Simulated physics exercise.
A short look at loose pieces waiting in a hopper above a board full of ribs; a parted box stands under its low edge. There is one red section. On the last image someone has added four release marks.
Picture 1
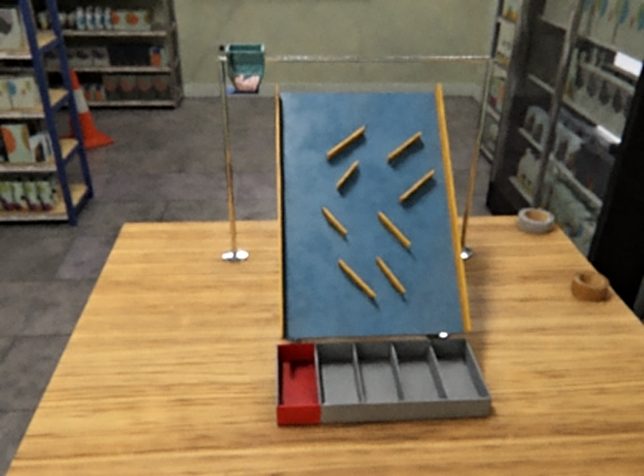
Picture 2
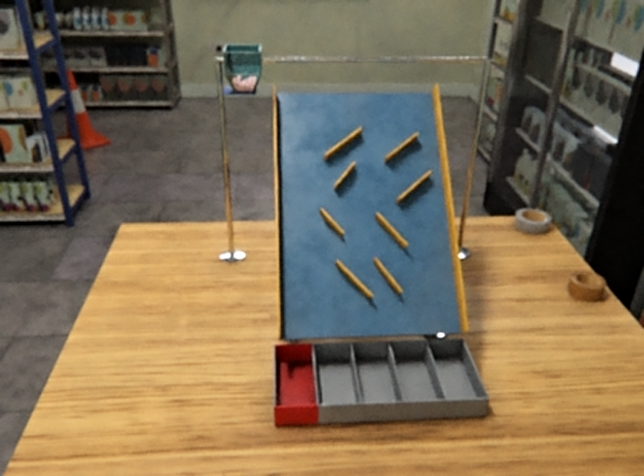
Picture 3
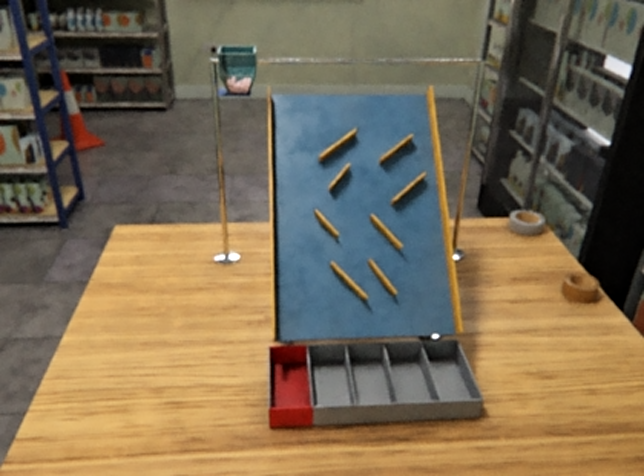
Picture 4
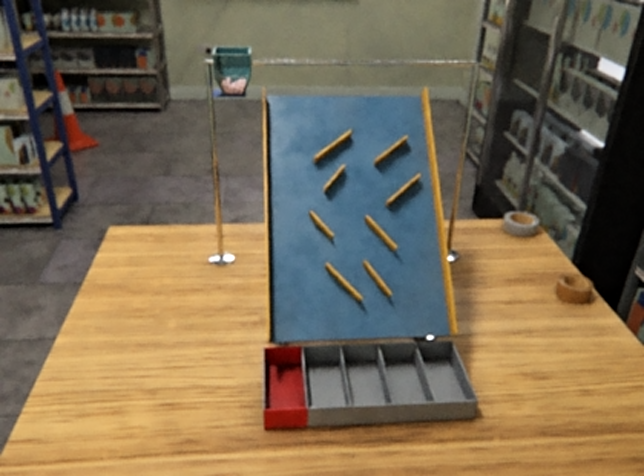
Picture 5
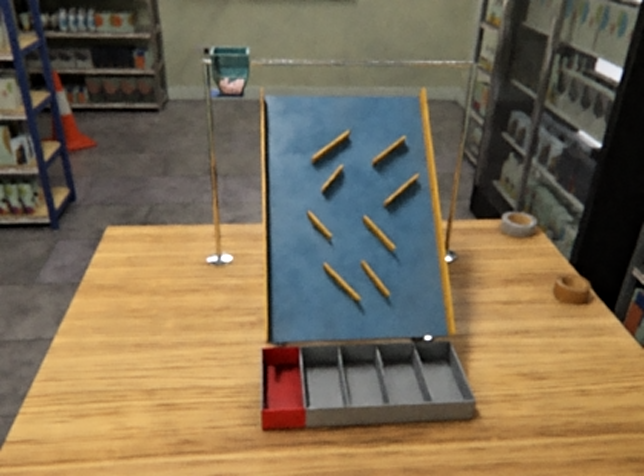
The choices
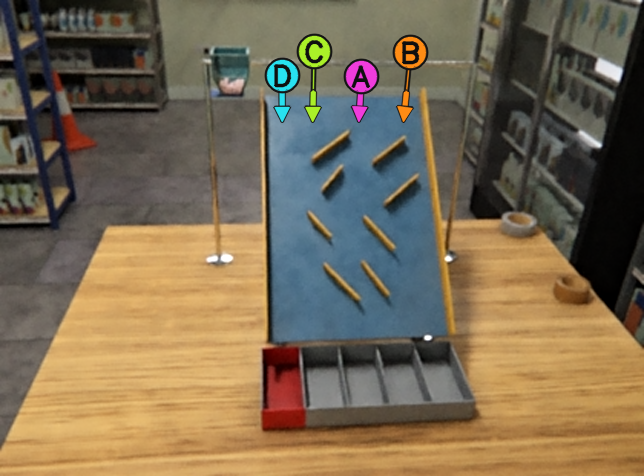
In a room with stocked shelves, a blue board with eight slanted ribs stands on a wooden table above a parted grey tray with a red left section; the view shifts slightly while the small raised container stays still.
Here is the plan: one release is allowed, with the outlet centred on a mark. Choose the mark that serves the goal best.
Mark C.
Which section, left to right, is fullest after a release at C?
The first.
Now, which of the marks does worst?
B.
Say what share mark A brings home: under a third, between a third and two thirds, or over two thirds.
Mark A gives under a third.
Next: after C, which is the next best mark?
D it is.
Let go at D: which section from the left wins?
The first from the left.
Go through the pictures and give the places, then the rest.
In the first picture, hopper at (247, 82), sugar pearls, door shut.
In the second picture, ribs (326, 155) to (362, 127), (386, 157) to (418, 133), (335, 185) to (355, 162).
In the third picture, ribs (393, 201) to (425, 173), (316, 210) to (338, 234), (372, 215) to (402, 246).
In the fourth picture, ribs (326, 263) to (362, 299), (365, 261) to (391, 294).
In the fifth picture, red section at (284, 417), number 1 of 5 from the left.
On the marked copy, mark A meets the board at (359, 116); mark B meets the board at (404, 116); mark C meets the board at (312, 116); mark D meets the board at (282, 116).
With A, a small part in the red section, most in other sections, a small part outside the box.
With B, none in the red section, most in other sections, a small part outside the box.
With C, most in the red section, a small part in other sections, a small part outside the box.
With D, about half in the red section, about a quarter in other sections, about a quarter outside the box.
